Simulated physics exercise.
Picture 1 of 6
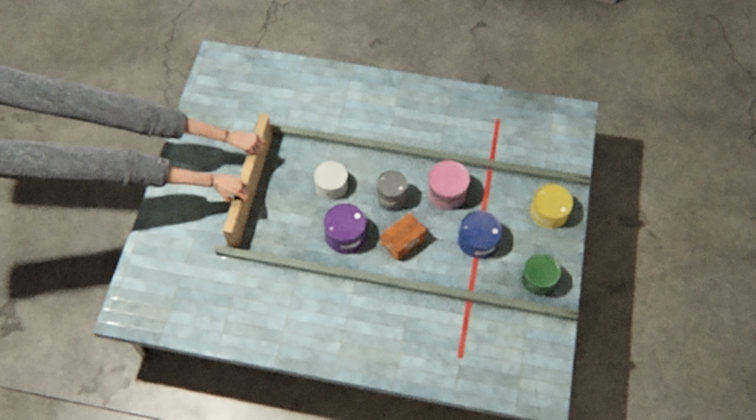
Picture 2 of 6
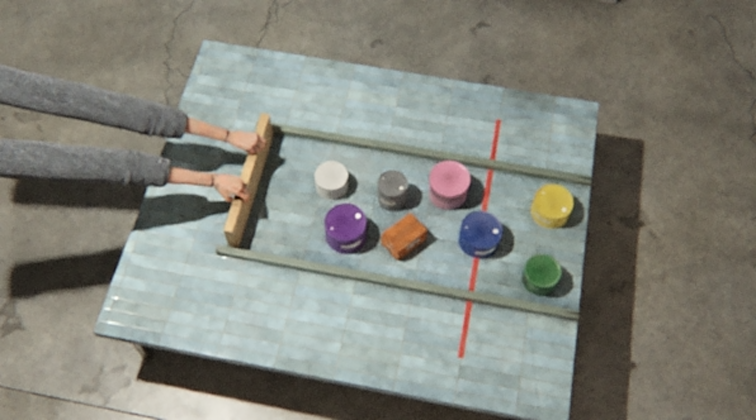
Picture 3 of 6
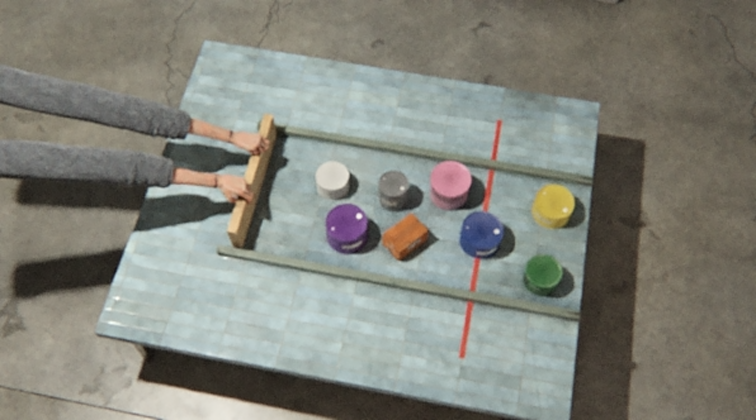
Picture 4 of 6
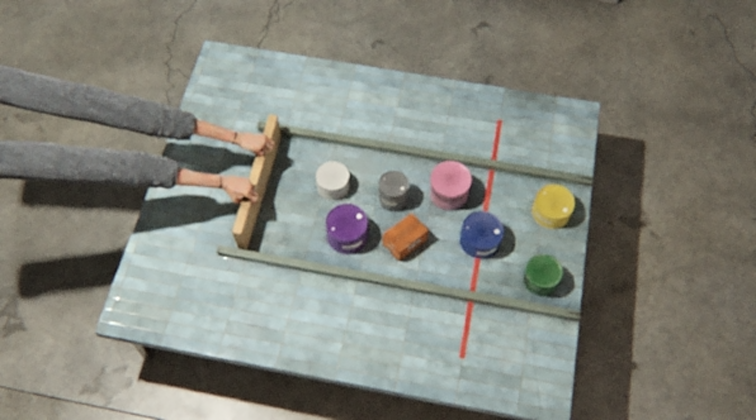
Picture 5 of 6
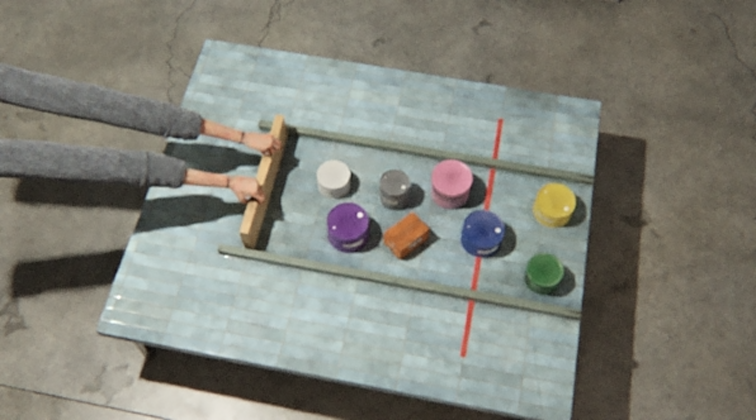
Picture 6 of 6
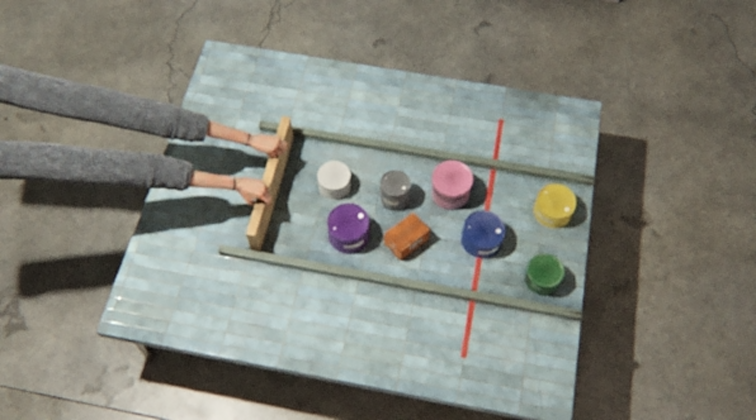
Two hands slowly sliding a wooden plank rightward between two battens toward eight colourful tubs and parcels, which stay still.
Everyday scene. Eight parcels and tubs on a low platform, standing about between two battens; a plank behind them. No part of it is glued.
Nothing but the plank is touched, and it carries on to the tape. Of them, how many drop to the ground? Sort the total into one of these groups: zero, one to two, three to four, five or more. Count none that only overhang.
It goes in the group zero.
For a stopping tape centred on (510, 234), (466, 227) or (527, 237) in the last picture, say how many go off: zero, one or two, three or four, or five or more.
In the order of the places given: Either one or two; no fall at all; one to two.
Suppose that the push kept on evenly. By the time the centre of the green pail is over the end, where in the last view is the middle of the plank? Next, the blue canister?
Middle approx. at (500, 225), then approx. at (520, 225).
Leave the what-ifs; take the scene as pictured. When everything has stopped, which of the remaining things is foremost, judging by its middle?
Nearest at the end: The green pail.
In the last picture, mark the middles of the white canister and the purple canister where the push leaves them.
White canister at about (503, 217), purple canister at about (499, 270).
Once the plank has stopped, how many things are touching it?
Result: 3 in all.
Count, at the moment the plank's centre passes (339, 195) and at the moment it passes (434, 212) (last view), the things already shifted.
Respectively 2 and 6.
Soon after, none off yet; yellow canister at rest near (555, 206); green pail at rest near (544, 275); blue canister at rest near (483, 234).
Then, none off yet; yellow canister at rest near (555, 206); green pail at rest near (544, 275); blue canister moved about its own width near (520, 233).
At rest, the number that fall off is zero.
